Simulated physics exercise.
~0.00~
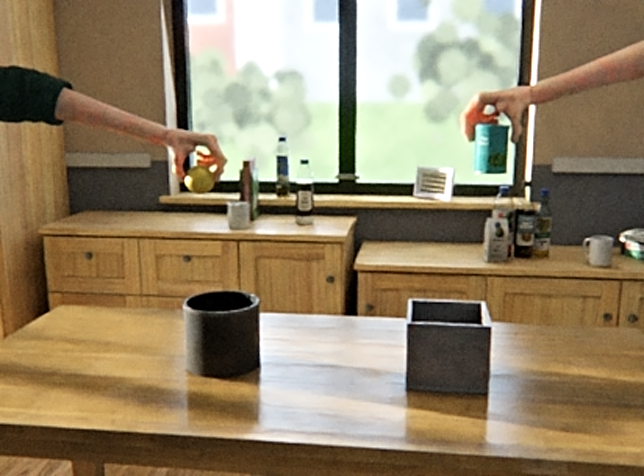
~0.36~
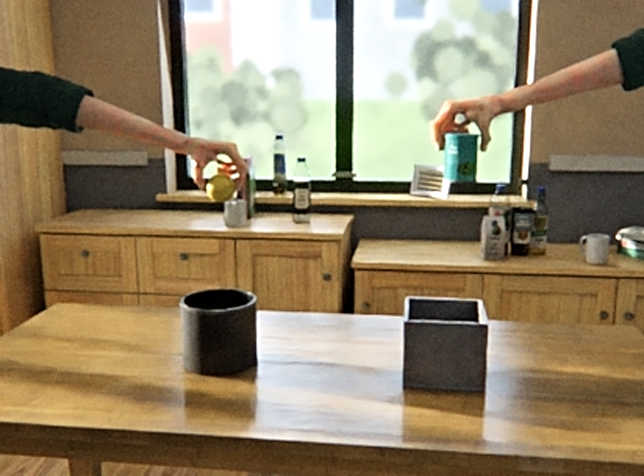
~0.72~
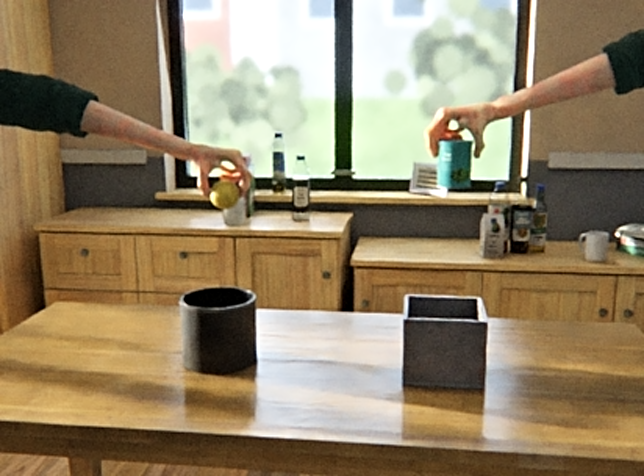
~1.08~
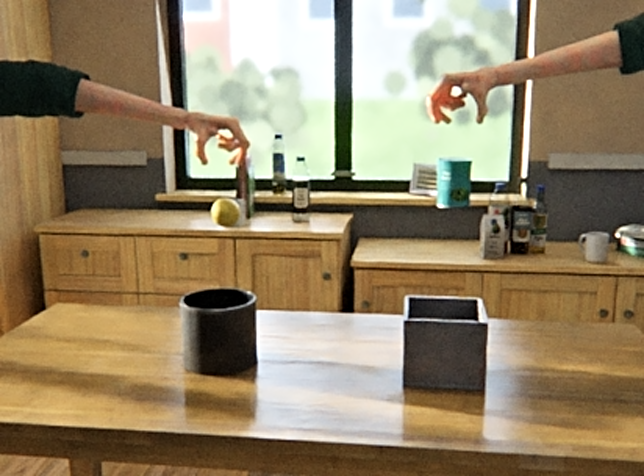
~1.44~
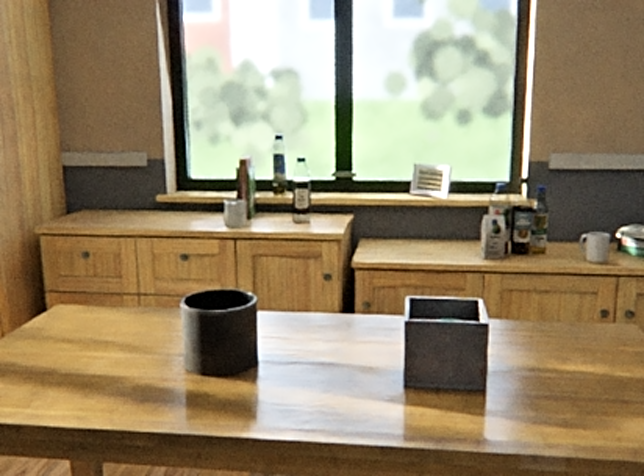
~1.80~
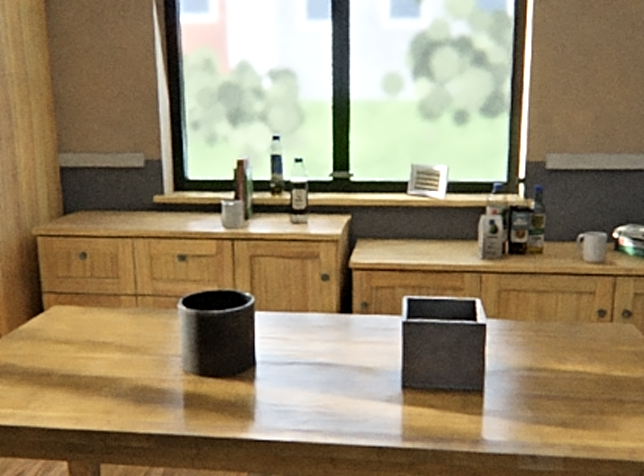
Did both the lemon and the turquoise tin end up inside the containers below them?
Yes, the lemon dropped into the round pot on the left and the turquoise tin dropped into the square crate on the right.
A lemon and a turquoise tin, each held by a hand from either side, moved inward above a round dark pot and a square crate on a table. The hands let go, and both dropped out of sight into the containers, which stayed put.
